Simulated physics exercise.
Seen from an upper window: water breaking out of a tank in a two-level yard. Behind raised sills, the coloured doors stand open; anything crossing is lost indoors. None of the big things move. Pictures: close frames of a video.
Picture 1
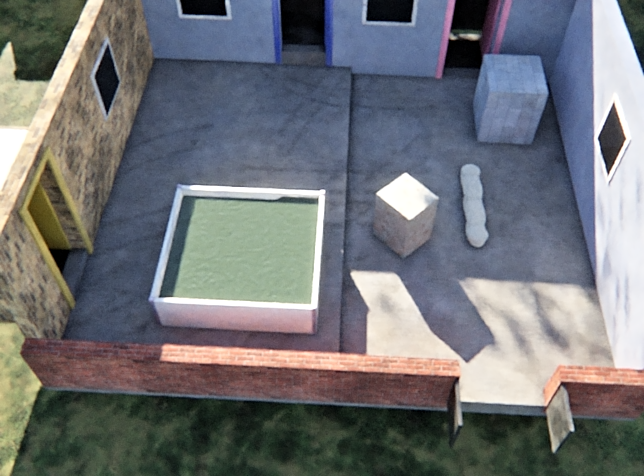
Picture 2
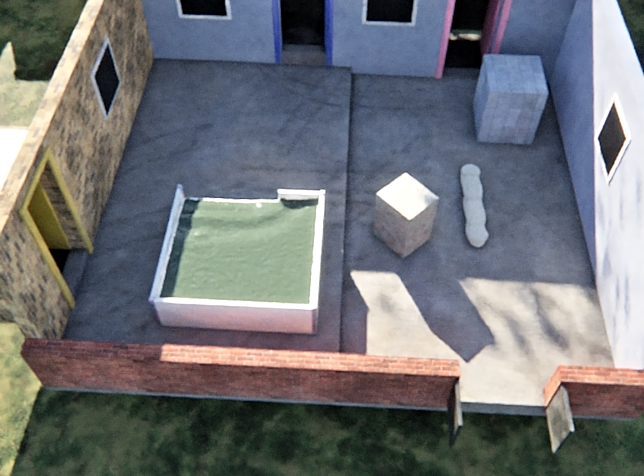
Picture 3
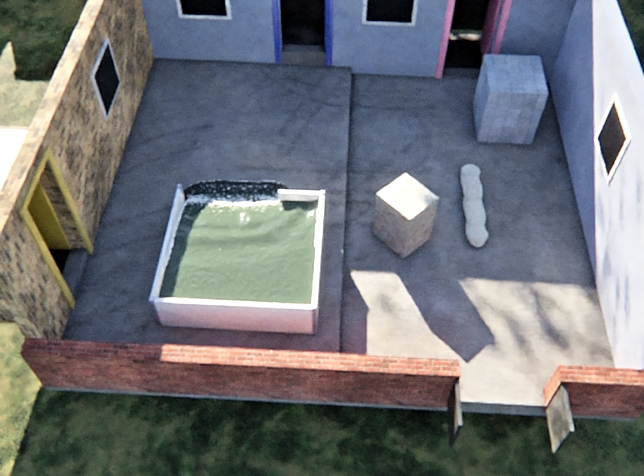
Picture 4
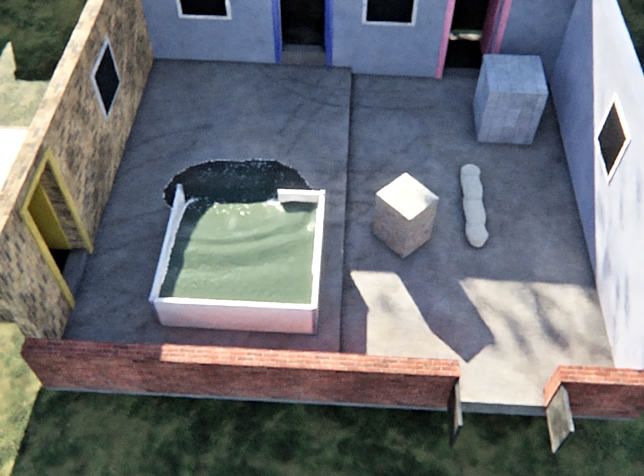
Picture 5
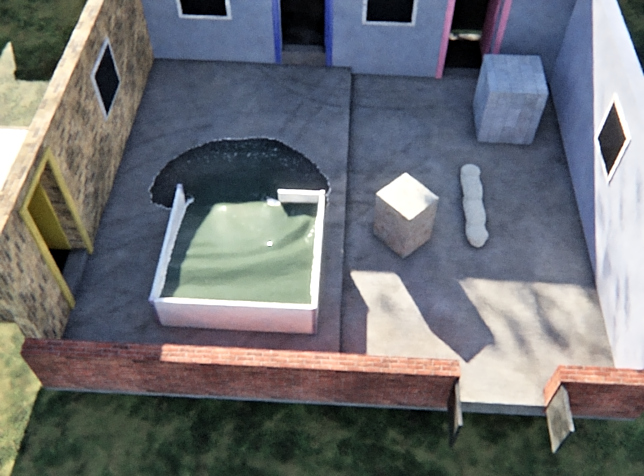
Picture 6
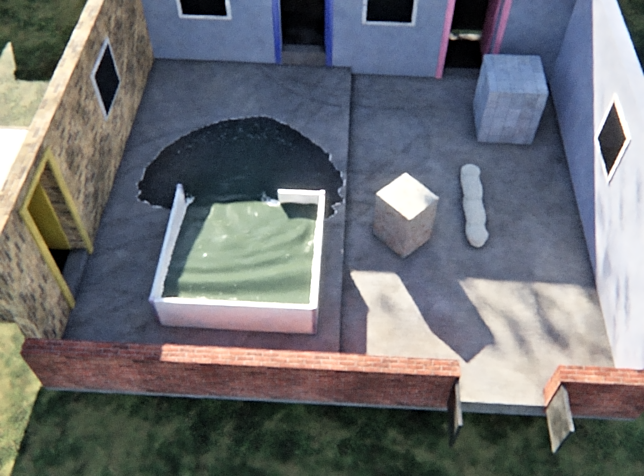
In a walled yard with coloured doorways, a square tank of green water lost part of its far wall, and water poured through the gap, spreading across the grey paving in a widening dark fan.
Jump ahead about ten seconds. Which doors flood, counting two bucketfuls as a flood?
In the end the yellow door does not surpass two buckets; the pink door surpasses two buckets; the blue door does not surpass two buckets.
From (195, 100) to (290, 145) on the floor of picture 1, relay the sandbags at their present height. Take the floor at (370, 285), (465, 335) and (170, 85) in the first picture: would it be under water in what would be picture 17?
Spot by spot: Untouched, untouched, inundated.
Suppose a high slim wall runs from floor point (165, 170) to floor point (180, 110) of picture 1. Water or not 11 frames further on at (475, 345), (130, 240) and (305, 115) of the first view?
Lab note - spot 1 parched, spot 2 parched, spot 3 inundated.
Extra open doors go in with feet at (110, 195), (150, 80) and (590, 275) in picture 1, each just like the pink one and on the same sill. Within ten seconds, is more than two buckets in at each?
Lab note, doors in listed order: Under the limit, over the limit, under the limit.
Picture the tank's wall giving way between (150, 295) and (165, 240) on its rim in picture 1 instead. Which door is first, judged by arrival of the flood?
First comes the door marked yellow.
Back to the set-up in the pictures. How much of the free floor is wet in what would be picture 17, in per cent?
Estimate: Some 35 in a hundred.
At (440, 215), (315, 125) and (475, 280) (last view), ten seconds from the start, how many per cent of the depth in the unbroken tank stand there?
Roughly 10 per cent, 10 per cent and 6 per cent.
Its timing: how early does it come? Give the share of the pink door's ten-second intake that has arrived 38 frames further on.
Around 0 in a hundred.
A moment on, water covers 25 % of the floor; the yellow door not reached, the pink door not reached, the blue door wet at the sill, nothing in.
Next, water covers 35 % of the floor; the yellow door not reached, the pink door not reached, the blue door wet at the sill, nothing in.
Then, water covers 40 % of the floor; the yellow door not reached, the pink door wet at the sill, nothing in, the blue door wet at the sill, nothing in.
Later, water covers 55 % of the floor; the yellow door not reached, the pink door wet at the sill, nothing in, the blue door wet at the sill, nothing in.
In the end, water covers 85 % of the floor; the yellow door wet at the sill, nothing in, the pink door over two buckets in, the blue door wet at the sill, nothing in.
